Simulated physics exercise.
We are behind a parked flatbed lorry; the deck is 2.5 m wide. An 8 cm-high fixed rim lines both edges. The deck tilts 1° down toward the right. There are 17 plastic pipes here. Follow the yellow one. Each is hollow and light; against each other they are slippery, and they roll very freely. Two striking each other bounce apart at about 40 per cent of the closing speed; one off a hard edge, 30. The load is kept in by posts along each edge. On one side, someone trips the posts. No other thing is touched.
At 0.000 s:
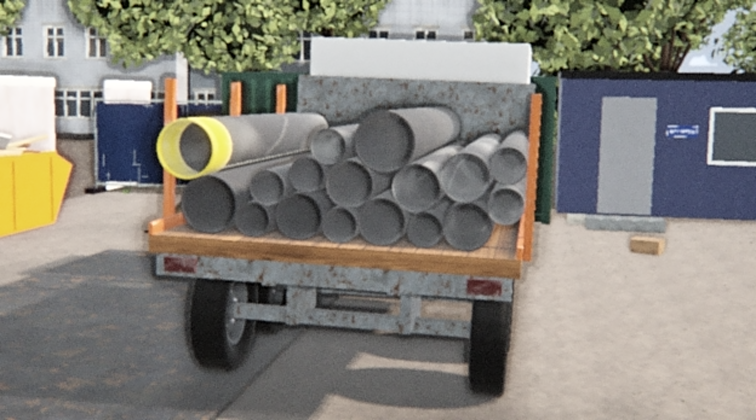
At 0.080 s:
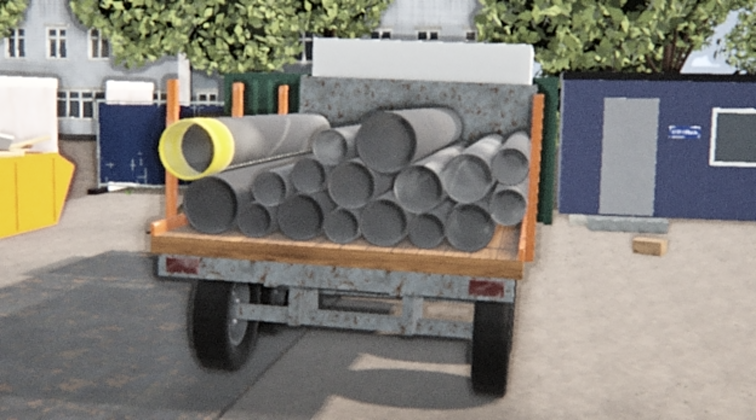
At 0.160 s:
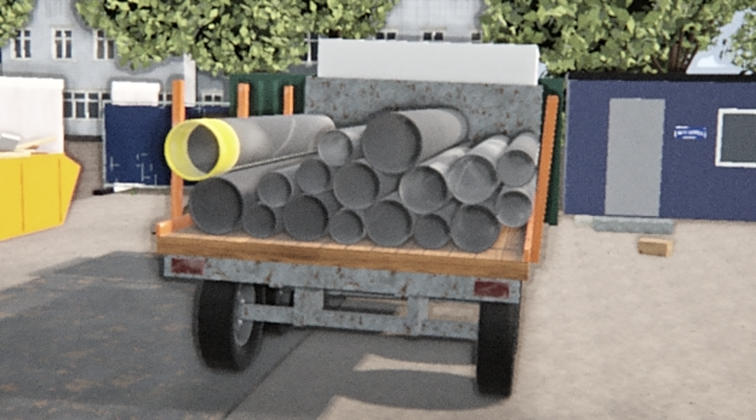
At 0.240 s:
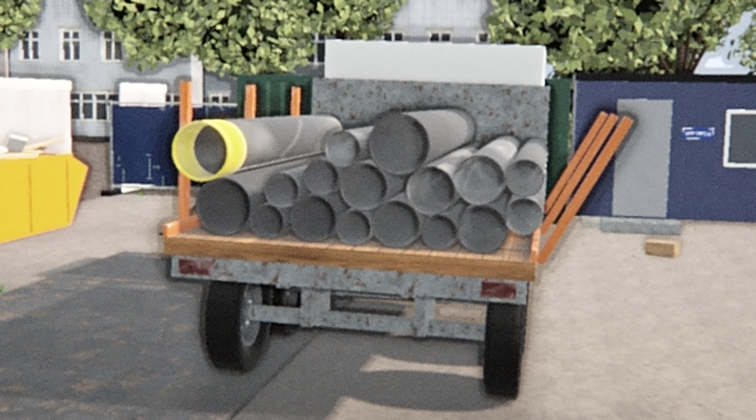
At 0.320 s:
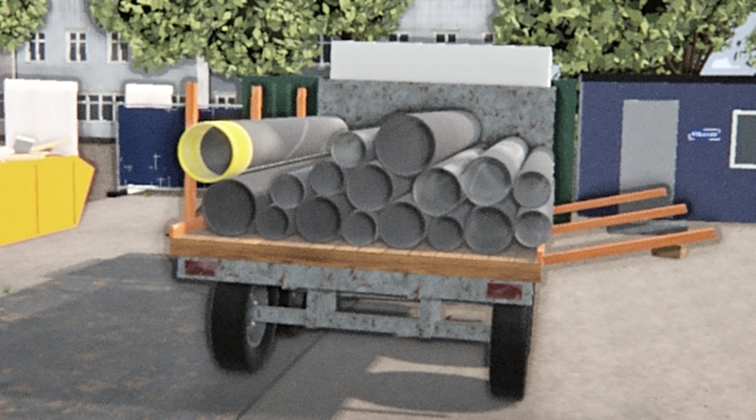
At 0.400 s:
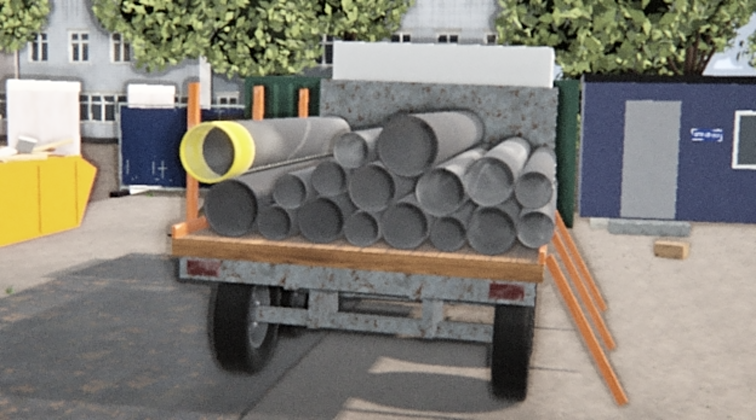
A parked flatbed lorry sat loaded with grey plastic pipes, one with a yellow end, as the orange posts on its right side swung outward and down to hang below the deck, the pipes staying stacked.
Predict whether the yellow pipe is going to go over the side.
Kept.
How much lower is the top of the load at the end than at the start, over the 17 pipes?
It sits roughly 0 cm lower at the end.
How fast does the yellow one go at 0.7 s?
Around 0.0 m/s.
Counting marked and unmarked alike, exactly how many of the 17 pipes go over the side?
0 in total.
After 0.7 s, yellow is up on others, 20 cm from the left edge; 0 gone from the deck.
At rest (1.1 s), yellow is up on others, 20 cm from the left edge; 0 gone from the deck.
